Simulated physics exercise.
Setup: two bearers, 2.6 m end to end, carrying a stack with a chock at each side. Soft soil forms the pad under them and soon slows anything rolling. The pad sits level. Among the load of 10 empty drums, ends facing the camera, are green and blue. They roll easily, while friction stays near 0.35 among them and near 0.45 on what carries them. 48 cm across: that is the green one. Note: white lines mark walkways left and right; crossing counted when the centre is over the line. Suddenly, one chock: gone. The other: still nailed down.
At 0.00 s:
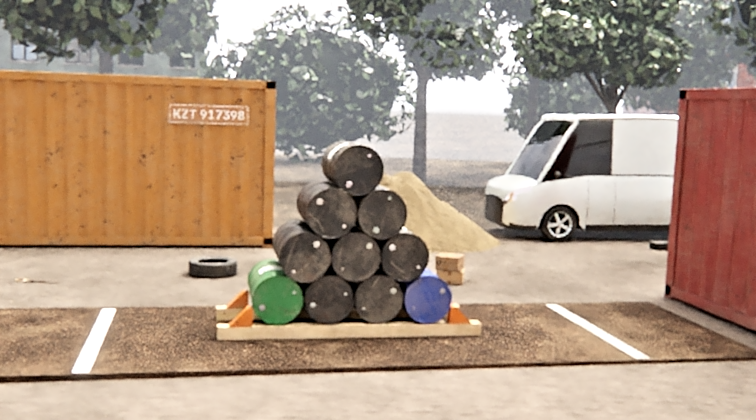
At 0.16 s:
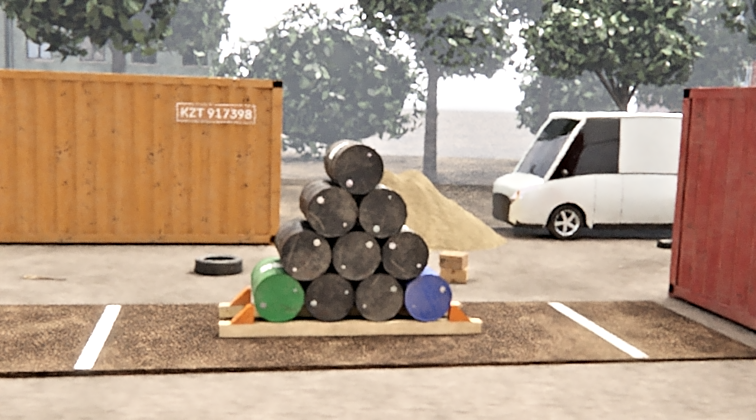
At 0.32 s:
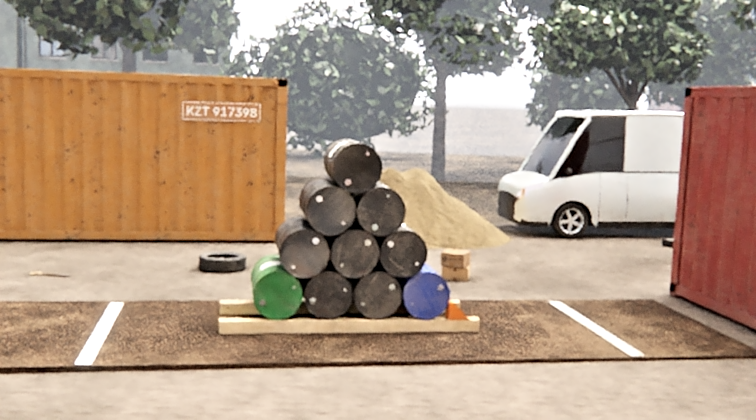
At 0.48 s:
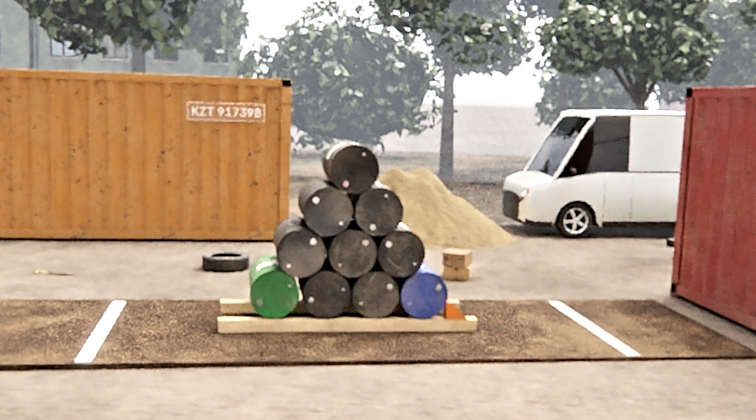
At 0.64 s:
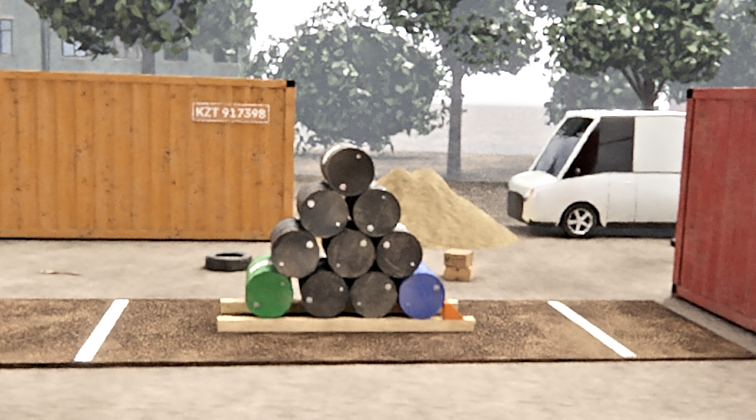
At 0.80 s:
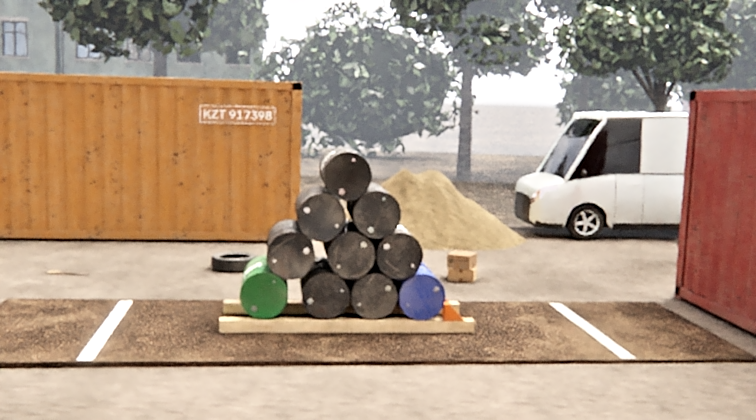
To begin with, dark drums with a green one at bottom left and a blue one at bottom right sit stacked in a pyramid between orange wedges on wooden bearers. The left wedge disappears, then the green drum shifts slightly left, opening a small gap, as the drums above it edge left too.
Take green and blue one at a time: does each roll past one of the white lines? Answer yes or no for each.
Green: Yes, blue: No.
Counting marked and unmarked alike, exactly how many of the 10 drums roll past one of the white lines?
1 in all.
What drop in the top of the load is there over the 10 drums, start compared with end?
Comparing start and end, it's lower by about 85 cm.
After 1.2 s, green is on the bearers, 15 cm from the bearers' left end, rolling left; blue is on the bearers, 55 cm from the bearers' right end; 0 over a line so far.
After 1.5 s, green is off the bearers, 85 cm short of the left line, rolling left; no change for blue; 0 over a line so far.
After 2.0 s, green is off the bearers, 30 cm short of the left line, rolling left; no change for blue; 0 over a line so far.
After 2.5 s, green is past the left line; no change for blue; 1 over a line so far.
At rest (8.4 s), green is past the left line; blue is on the bearers, 55 cm from the bearers' right end; 1 over a line so far.
